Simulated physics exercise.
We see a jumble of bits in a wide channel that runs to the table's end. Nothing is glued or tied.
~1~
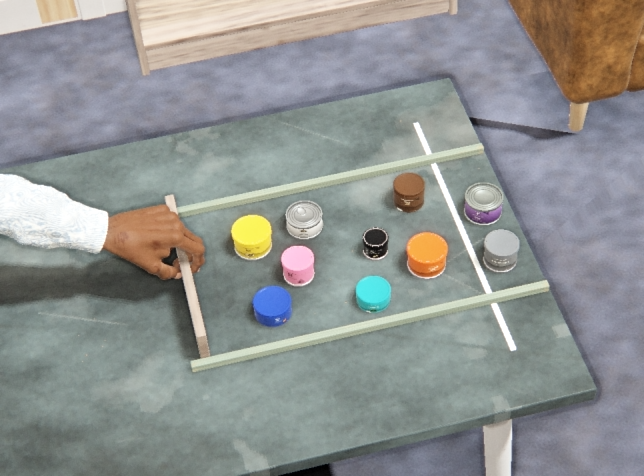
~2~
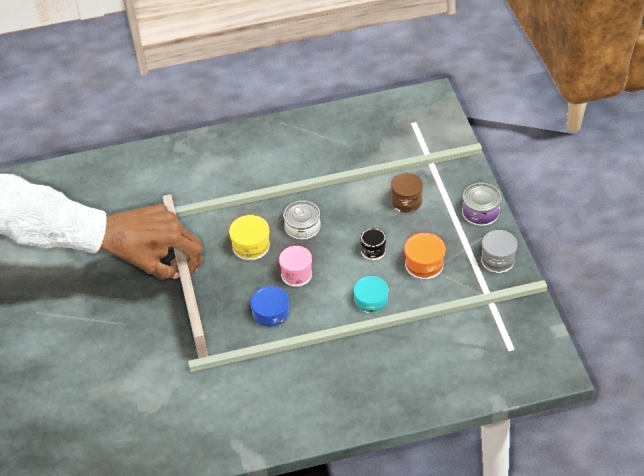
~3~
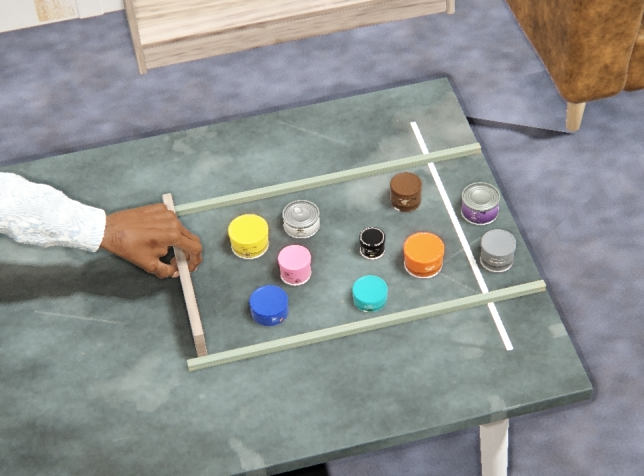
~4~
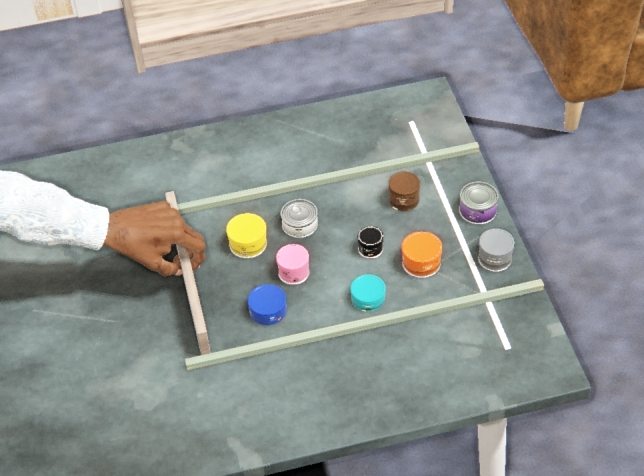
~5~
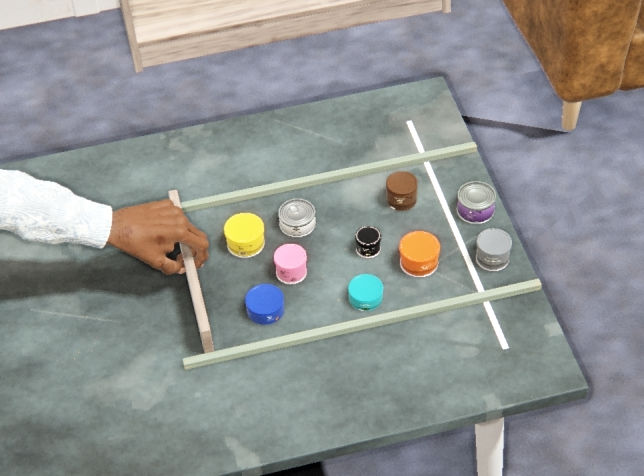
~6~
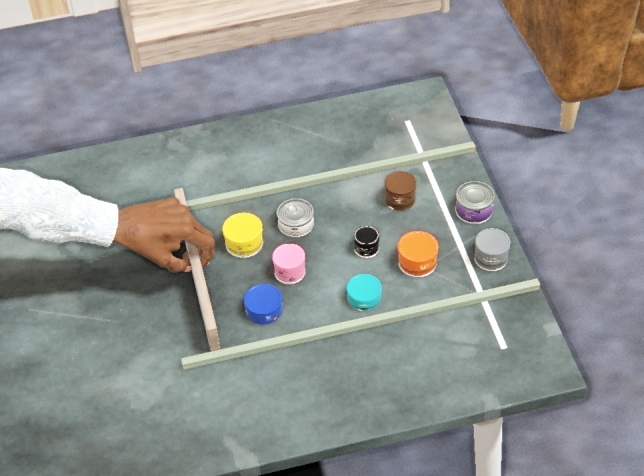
A hand easing a wooden board slightly right between two pale strips, towards colourful tubs and tins on a green table.
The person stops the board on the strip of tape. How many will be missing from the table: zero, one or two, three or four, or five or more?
The number that fall off is one or two.
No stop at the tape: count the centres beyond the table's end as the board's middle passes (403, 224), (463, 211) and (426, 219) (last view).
Past the end: 0, 4 and 0.
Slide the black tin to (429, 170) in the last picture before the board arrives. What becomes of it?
The black tin is kept.
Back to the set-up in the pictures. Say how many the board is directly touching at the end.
In contact: 4.
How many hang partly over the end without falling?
The number is 2.
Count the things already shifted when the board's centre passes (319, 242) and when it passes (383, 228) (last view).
At the one place 5, at the other 8.
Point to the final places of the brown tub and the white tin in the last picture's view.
First (479, 168), then (447, 165).
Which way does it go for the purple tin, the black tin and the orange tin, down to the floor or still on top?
The purple tin comes down, the black tin is kept, the orange tin remains up.
Soon after, none off yet; purple tin at rest near (475, 203); grey tin at rest near (492, 250); brown tub at rest near (400, 191).
After that, none off yet; purple tin at rest near (475, 203); grey tin at rest near (492, 250); brown tub moving near (406, 190).
And then, none off yet; purple tin at rest near (475, 203); grey tin moving near (497, 251); brown tub displaced about its own width near (440, 178).
In the end, the number that fall off is one or two; gone, grey tin and purple tin.
